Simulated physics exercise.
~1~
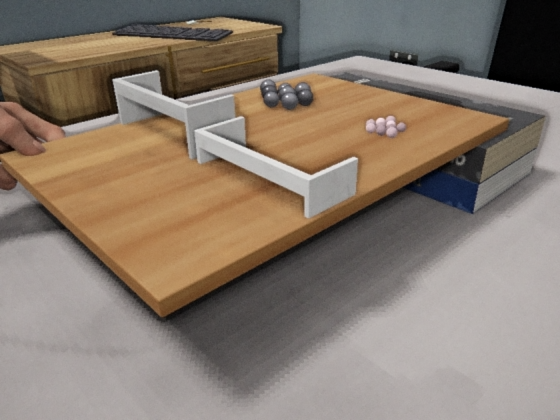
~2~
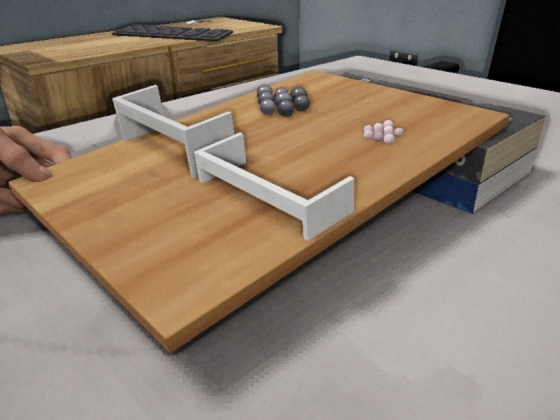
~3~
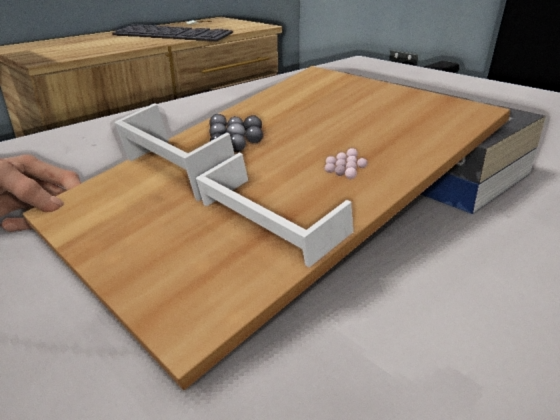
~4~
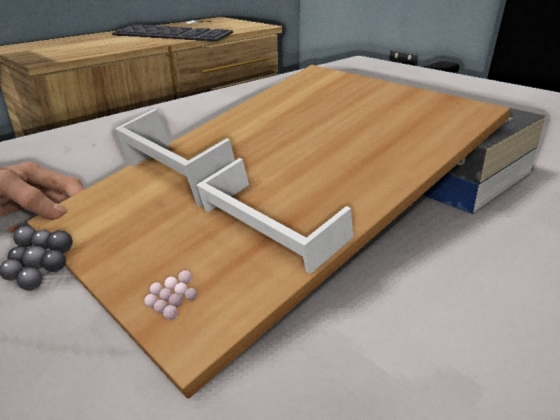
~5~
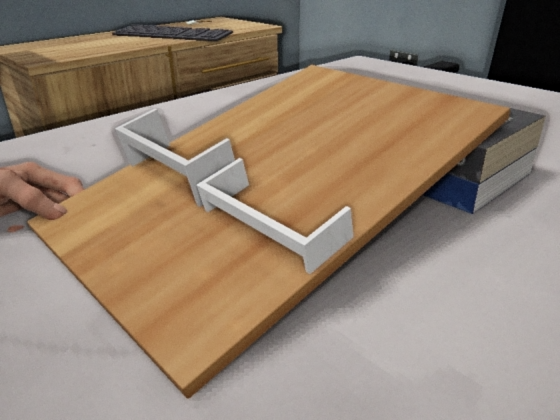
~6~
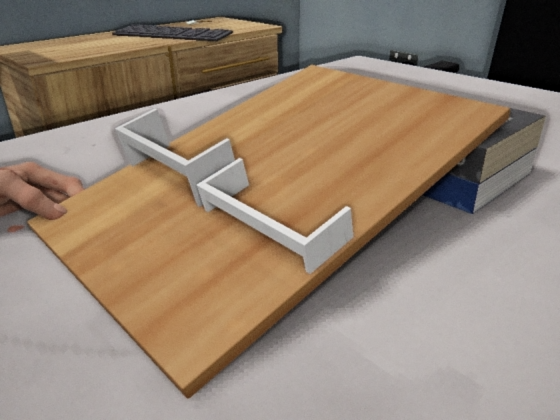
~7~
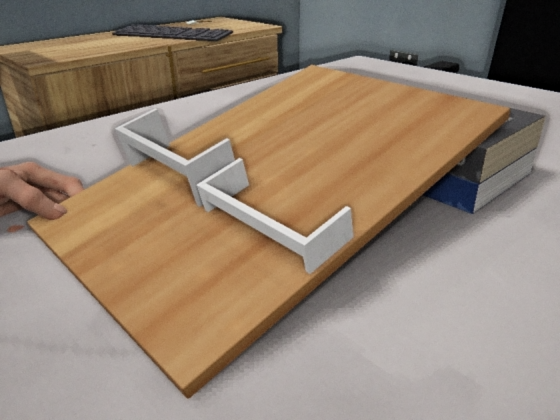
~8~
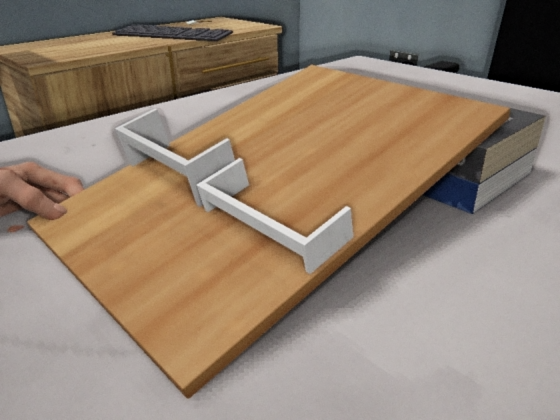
Two clusters of small balls, one dark grey and one pale pink, slide down a wooden board as a hand lowers its left end, passing beneath two raised white bars and leaving view, while the board stays sloped against the books, empty except for the bars.
